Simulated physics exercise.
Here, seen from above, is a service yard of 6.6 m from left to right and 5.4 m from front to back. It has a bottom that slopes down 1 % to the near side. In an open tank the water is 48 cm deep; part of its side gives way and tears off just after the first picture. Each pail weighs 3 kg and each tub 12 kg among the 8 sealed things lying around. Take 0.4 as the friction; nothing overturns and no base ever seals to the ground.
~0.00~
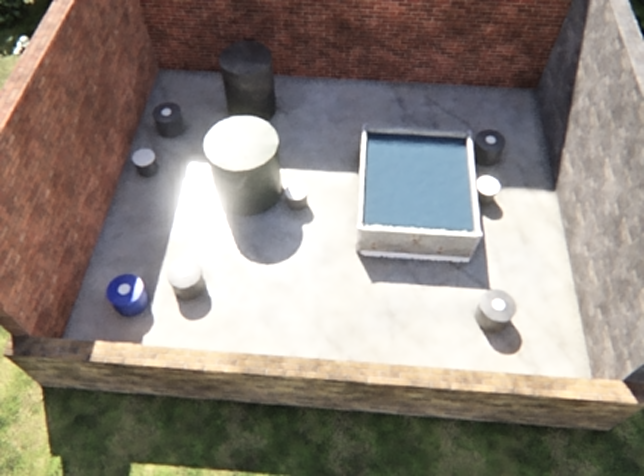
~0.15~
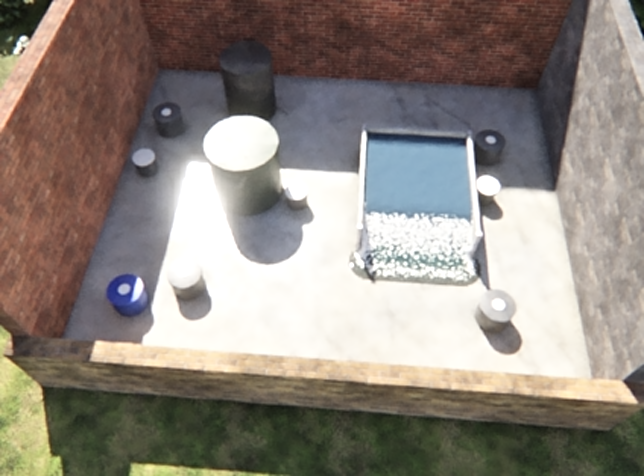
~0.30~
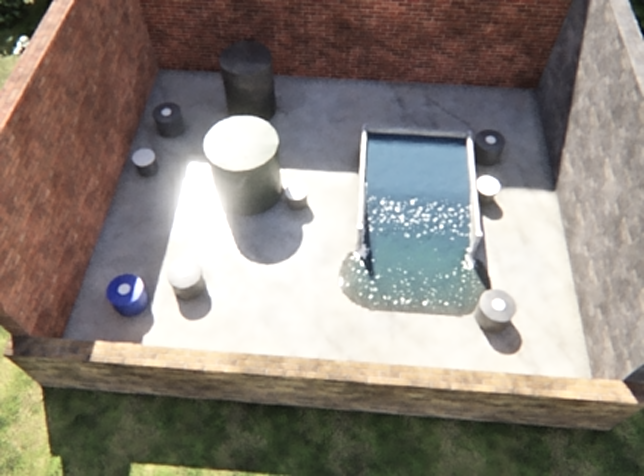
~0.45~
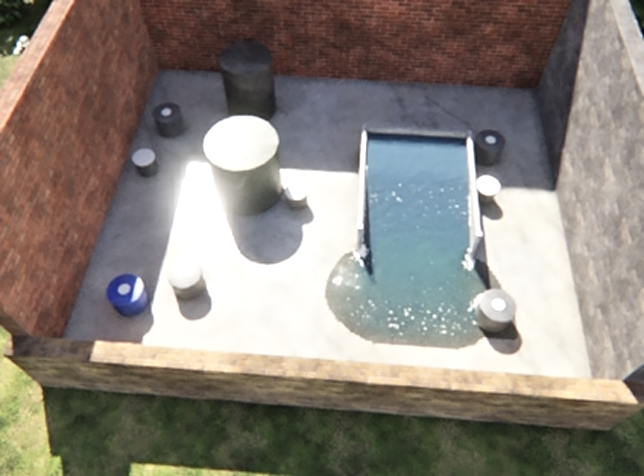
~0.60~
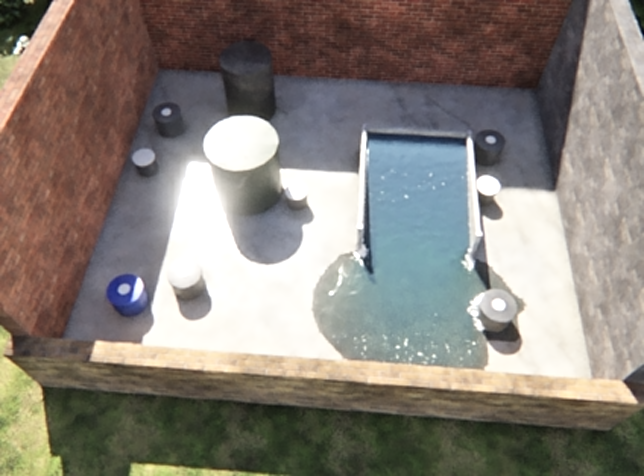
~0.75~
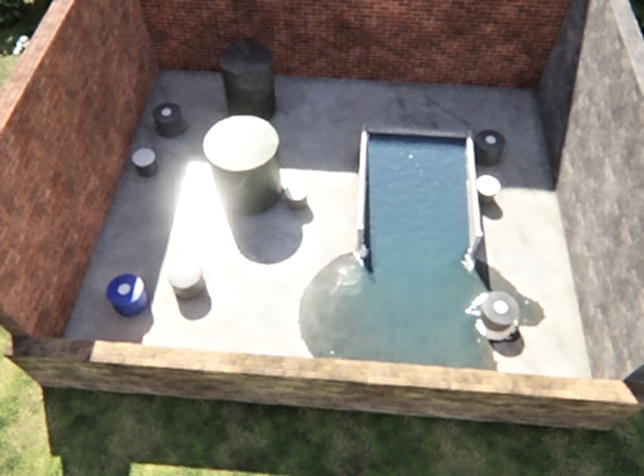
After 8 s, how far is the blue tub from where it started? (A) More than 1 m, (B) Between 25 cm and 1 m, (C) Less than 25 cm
Option A: More than 1 m.
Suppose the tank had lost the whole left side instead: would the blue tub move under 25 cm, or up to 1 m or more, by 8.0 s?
The blue tub is swept a long way.
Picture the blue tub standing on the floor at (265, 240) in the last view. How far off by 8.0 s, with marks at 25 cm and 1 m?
Well, it rests almost unmoved.
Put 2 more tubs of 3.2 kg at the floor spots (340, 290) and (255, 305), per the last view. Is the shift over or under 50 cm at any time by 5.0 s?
Respectively: Outside the limit and outside the limit.
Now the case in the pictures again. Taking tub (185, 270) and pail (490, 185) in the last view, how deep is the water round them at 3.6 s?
First roughly 4 cm, second roughly 5 cm.
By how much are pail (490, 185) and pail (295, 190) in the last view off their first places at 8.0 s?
In turn: 200 cm, 0 cm.
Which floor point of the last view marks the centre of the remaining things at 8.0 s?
Mean position: Approximately (293, 155).
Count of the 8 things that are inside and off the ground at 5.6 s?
By my count, 1.
After 1.6 s the blue tub is near (124, 289), 0.0 m from its start, aground; 0 afloat.
After 3.6 s the blue tub is near (100, 258), 0.6 m from its start, aground; 0 afloat.
After 5.6 s the blue tub is near (153, 168), 2.0 m from its start, aground; 1 afloat.
After 8.0 s the blue tub is near (157, 161), 2.1 m from its start, aground; 0 afloat.
